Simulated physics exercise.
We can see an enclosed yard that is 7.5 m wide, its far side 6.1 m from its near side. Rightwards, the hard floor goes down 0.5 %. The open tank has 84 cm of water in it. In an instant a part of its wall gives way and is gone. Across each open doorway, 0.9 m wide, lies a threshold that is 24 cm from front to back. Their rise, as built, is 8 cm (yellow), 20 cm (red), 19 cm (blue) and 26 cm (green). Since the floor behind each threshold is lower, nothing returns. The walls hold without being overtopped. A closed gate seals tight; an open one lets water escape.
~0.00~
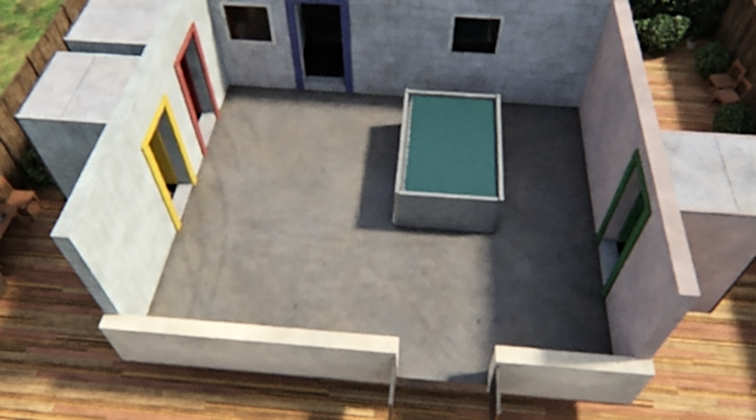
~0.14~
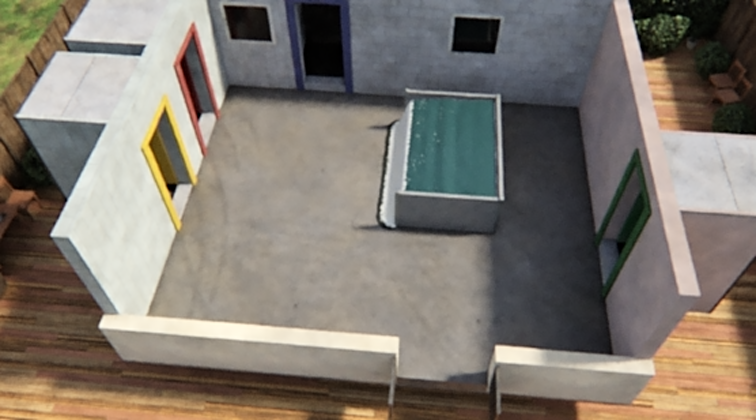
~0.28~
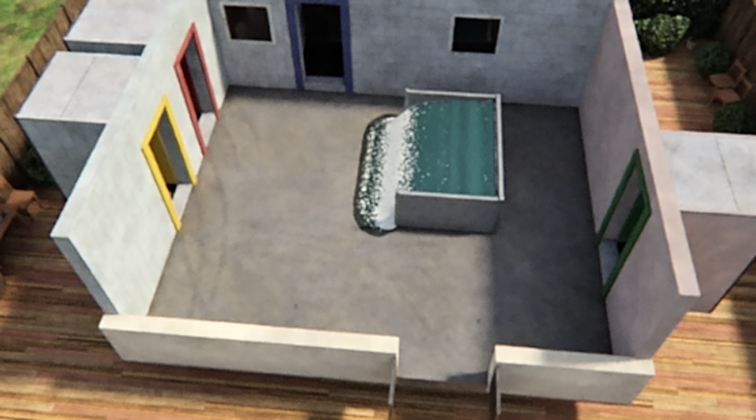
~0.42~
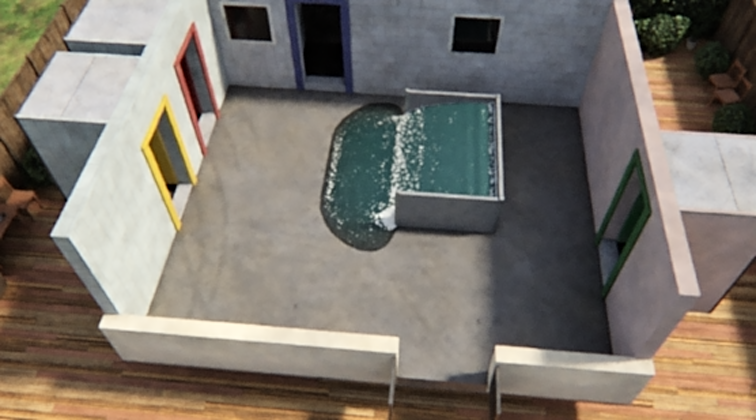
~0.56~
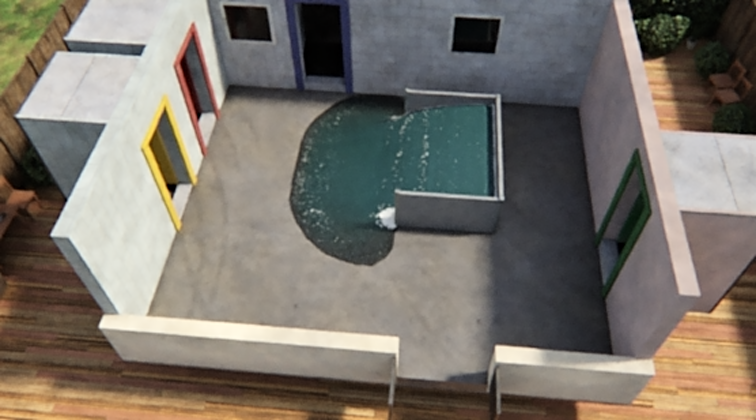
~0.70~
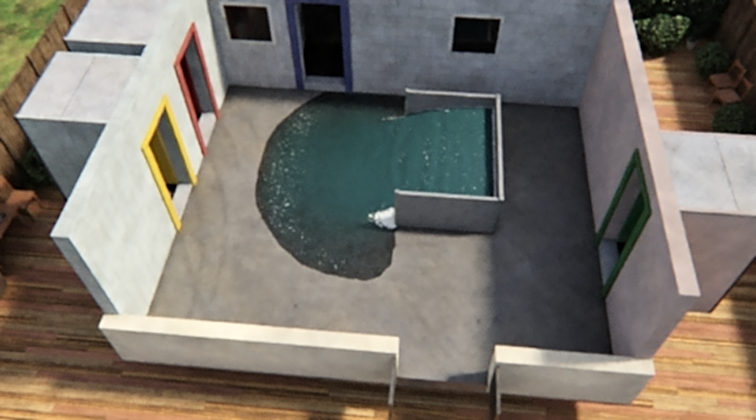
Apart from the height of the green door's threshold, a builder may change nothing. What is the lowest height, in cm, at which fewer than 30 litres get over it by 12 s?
8.5 cm.
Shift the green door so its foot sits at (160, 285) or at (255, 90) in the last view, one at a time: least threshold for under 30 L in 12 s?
In turn: Roughly 14.0 cm, roughly 30 cm.
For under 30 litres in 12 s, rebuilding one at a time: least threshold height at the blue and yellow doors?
Some 13.0 cm for blue, some 27 cm for yellow.
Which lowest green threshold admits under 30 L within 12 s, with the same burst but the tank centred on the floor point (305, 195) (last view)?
Near 8.0 cm.
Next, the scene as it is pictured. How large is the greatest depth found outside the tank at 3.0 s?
34 cm.
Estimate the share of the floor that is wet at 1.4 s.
I'd say near 45 percent.
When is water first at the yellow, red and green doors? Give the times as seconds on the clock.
Door yellow 1.0 s / door red 1.0 s / door green 7.0 s.
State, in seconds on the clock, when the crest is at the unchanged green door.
I'd say near 8.0 seconds.
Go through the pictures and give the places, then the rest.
The first picture shows still water, 84 cm deep, in the open tank at (451, 144); the green door at (618, 234) is dry.
In the second picture, the front is at (380, 216), 0.3 m from the gap at (403, 160); 0.7 m2 of floor is wet, 84 cm left at the back.
In the third picture, the front is at (357, 214), 0.8 m from the gap at (403, 162); 2.0 m2 of floor is wet, 81 cm left at the back.
In the fourth picture, water pours out at (403, 164) and has run 1.4 m, to (324, 199); about 13 cm deep outside, 72 cm at the back.
In the fifth picture, water pours out at (403, 164) and has run 2.0 m, to (295, 187); about 10 cm deep outside, 71 cm at the back.
In the sixth picture, water pours out at (403, 165) and has run 2.7 m, to (260, 184); about 8 cm deep outside, 66 cm at the back; the green door at (618, 234), 4.0 m from the gap, is still 3.7 m from the nearest water.
After 1.4 s water covers 45 % of the floor, deepest (43 cm) near (208, 143); it has not reached the green door.
After 3.0 s water covers 50 % of the floor, deepest (34 cm) near (294, 93); it has not reached the green door.
After 12.0 s water covers 100 % of the floor, deepest (15 cm) near (575, 117); 10 cm at the green door, 0 litres in over its 26 cm threshold.
At the green door as built, the water arrived by 6.8 s and peaked near 17 cm at 8.0 s.
Run again over the same 12 s with other heights there, 40 litres in over 7.5 cm, 14 litres over 10.5 cm. The limit of 30 litres is kept from about 8.5 cm up.
